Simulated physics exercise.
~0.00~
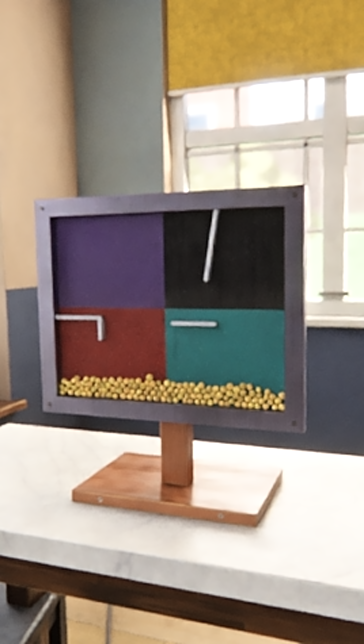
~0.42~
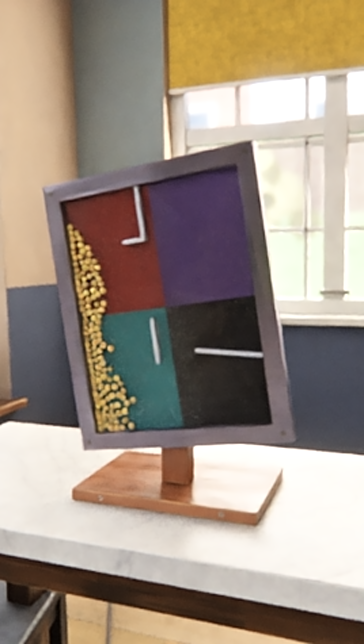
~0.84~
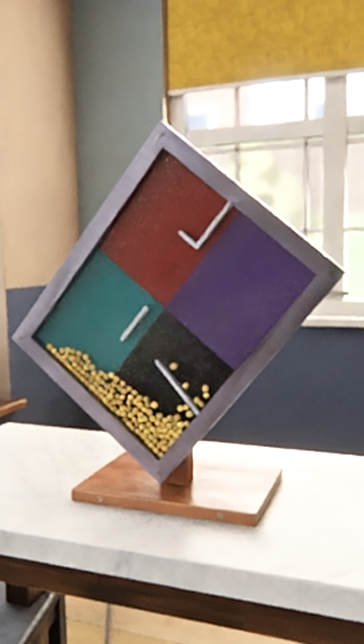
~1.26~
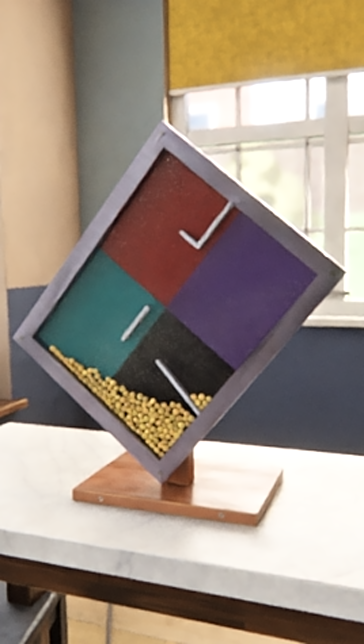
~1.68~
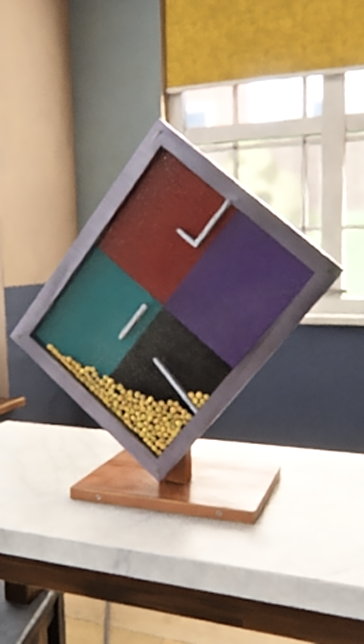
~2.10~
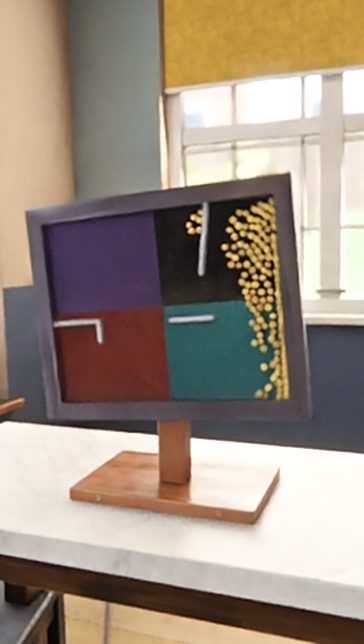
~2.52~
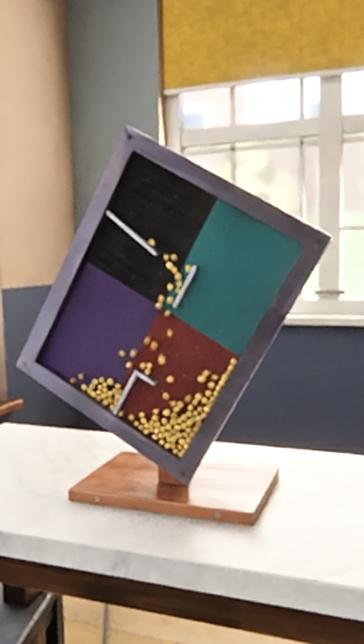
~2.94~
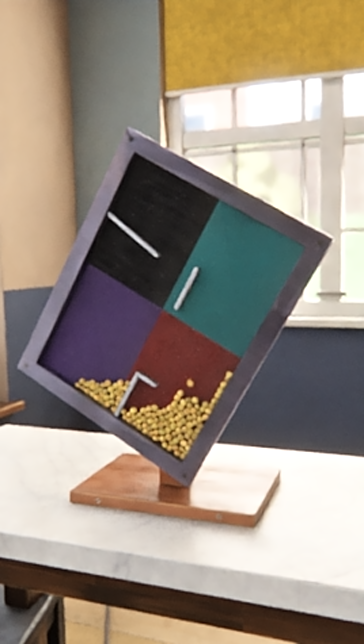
Framed four-coloured panel on a wooden stand turning clockwise, pausing, then swinging back anticlockwise, its yellowish beads settling mostly in red.
